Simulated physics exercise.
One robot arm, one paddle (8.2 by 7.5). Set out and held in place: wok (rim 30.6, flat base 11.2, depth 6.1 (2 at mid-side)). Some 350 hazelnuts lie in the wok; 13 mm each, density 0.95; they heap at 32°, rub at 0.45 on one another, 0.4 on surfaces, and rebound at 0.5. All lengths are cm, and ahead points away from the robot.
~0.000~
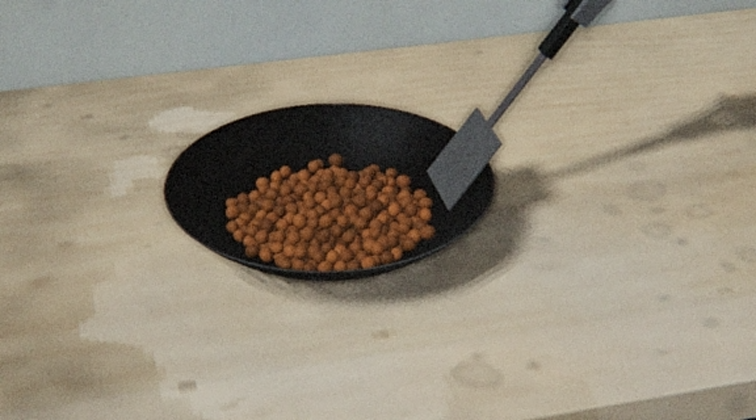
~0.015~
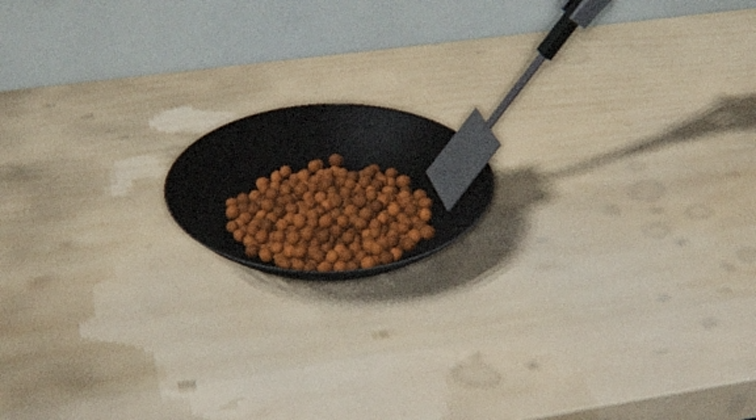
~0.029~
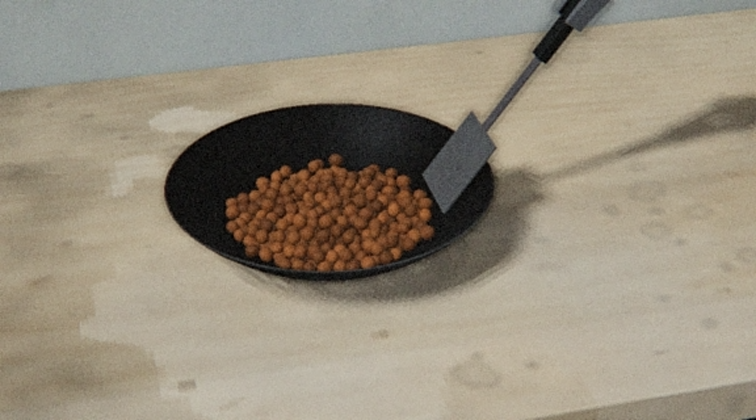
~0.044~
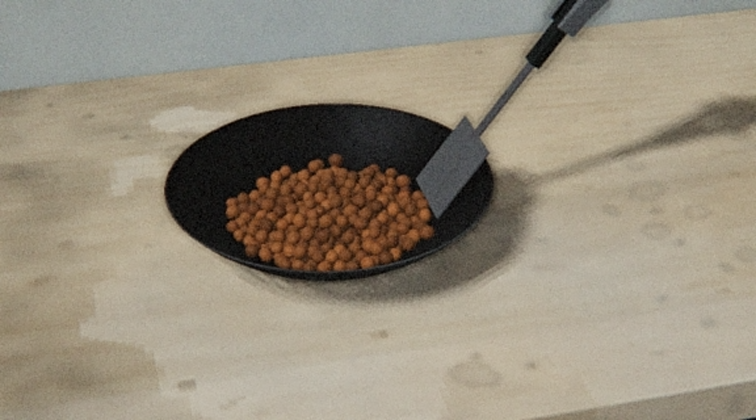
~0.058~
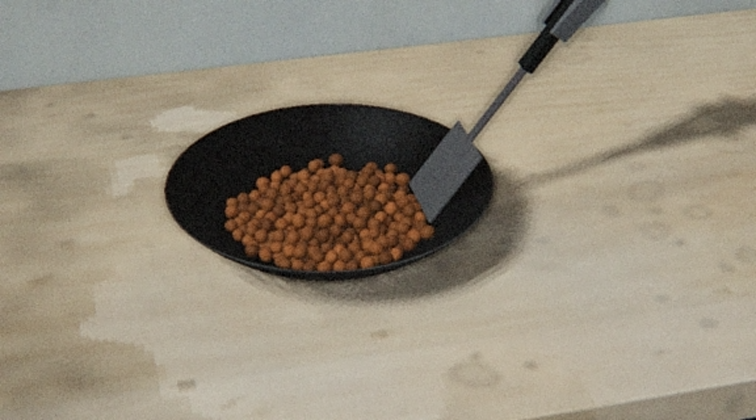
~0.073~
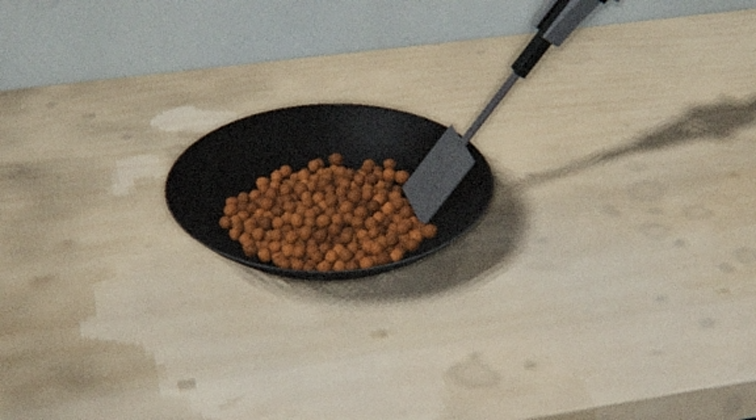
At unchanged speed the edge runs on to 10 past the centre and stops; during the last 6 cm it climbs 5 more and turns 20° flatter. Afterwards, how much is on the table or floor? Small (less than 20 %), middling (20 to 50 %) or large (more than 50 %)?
Share on the table or floor: Small (less than 20 %).
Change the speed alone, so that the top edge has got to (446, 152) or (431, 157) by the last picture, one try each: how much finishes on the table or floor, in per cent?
About 15 and 25 per cent.
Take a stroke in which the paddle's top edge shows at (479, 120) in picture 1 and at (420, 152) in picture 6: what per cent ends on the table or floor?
About 30 per cent.
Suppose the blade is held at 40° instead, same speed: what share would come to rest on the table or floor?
It would be near 5 per cent.
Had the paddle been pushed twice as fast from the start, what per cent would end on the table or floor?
In that case some 20 per cent.
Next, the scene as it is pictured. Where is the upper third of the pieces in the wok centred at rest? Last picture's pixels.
At about (241, 218).
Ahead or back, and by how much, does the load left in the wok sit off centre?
Roughly 4.0 cm ahead.
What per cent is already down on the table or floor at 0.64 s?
Roughly 5 per cent.
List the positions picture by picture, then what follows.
The first frame shows paddle top edge at (489, 125), sloping 53°; upper third of the load around (333, 210), from x 230 to 430, top at y 160; 351 in the wok.
The second frame shows paddle top edge at (488, 126), sloping 53°; upper third of the load around (333, 210), from x 230 to 430, top at y 160.
The third frame shows paddle top edge at (484, 129), sloping 53°; upper third of the load around (333, 210), from x 230 to 425, top at y 160.
The fourth frame shows paddle top edge at (477, 134), sloping 53°; upper third of the load around (333, 210), from x 230 to 425, top at y 160.
The fifth frame shows paddle top edge at (470, 138), sloping 53°; upper third of the load around (332, 211), from x 230 to 430, top at y 160.
The sixth frame shows paddle top edge at (463, 143), sloping 53°; upper third of the load around (331, 212), from x 225 to 430, top at y 160; 351 in the wok.
After 0.22 s, sloping 53°, highest piece 5 above the table; 351 in the wok.
After 0.37 s, sloping 48°, highest piece 6 above the table; 351 in the wok.
After 0.64 s, sloping 33°, highest piece 8 above the table; 323 in the wok, 24 on the table or floor, 4 on the blade or in flight.
After 1.69 s, sloping 33°, highest piece 6 above the table; 323 in the wok, 28 on the table or floor.
At rest, 323 in the wok, 28 on the table or floor. That is 8 % on the table or floor.
